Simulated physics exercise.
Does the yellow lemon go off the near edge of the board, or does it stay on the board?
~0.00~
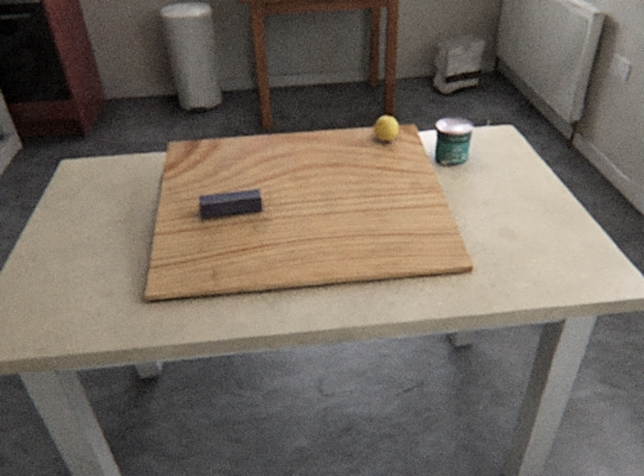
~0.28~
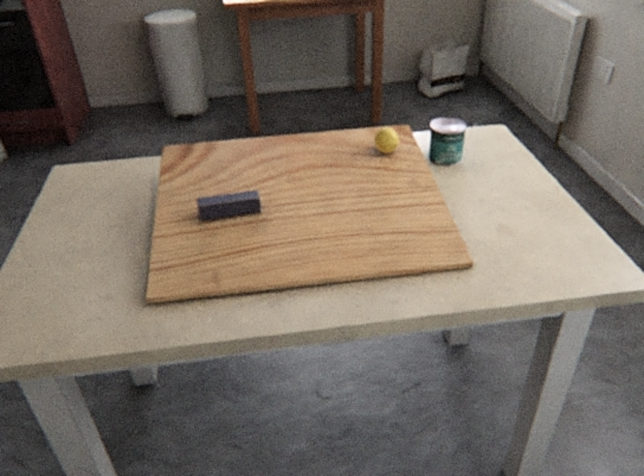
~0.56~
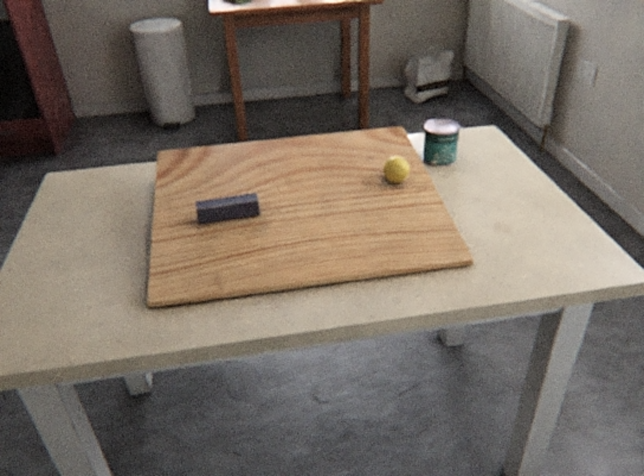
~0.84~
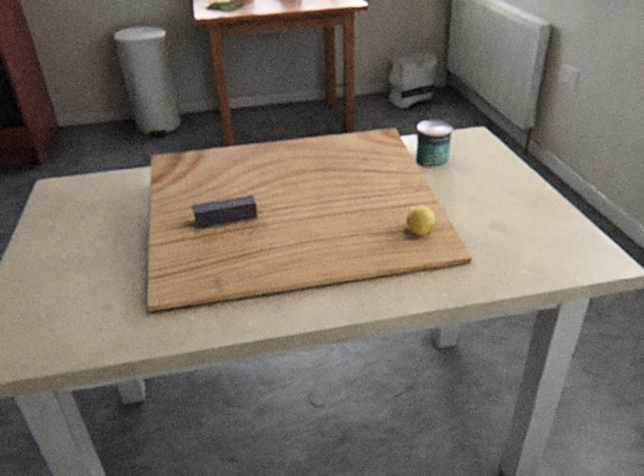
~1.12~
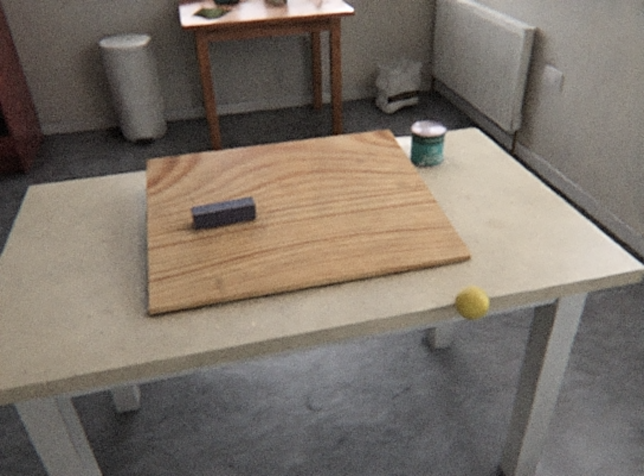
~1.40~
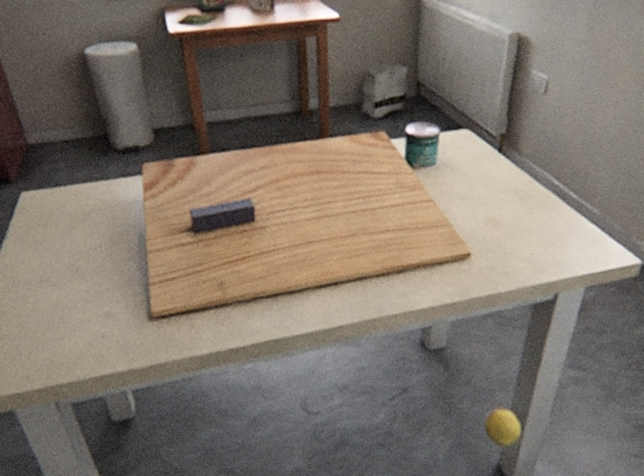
It goes off the near edge of the board, and it drops past the front of the table.
The footage shows a tilted wooden board with a dark block on it, resting on a pale table beside a turquoise tin. A yellow lemon rolls down the board towards the viewer, drifting right, and drops past the table's near edge while the tin stays standing.
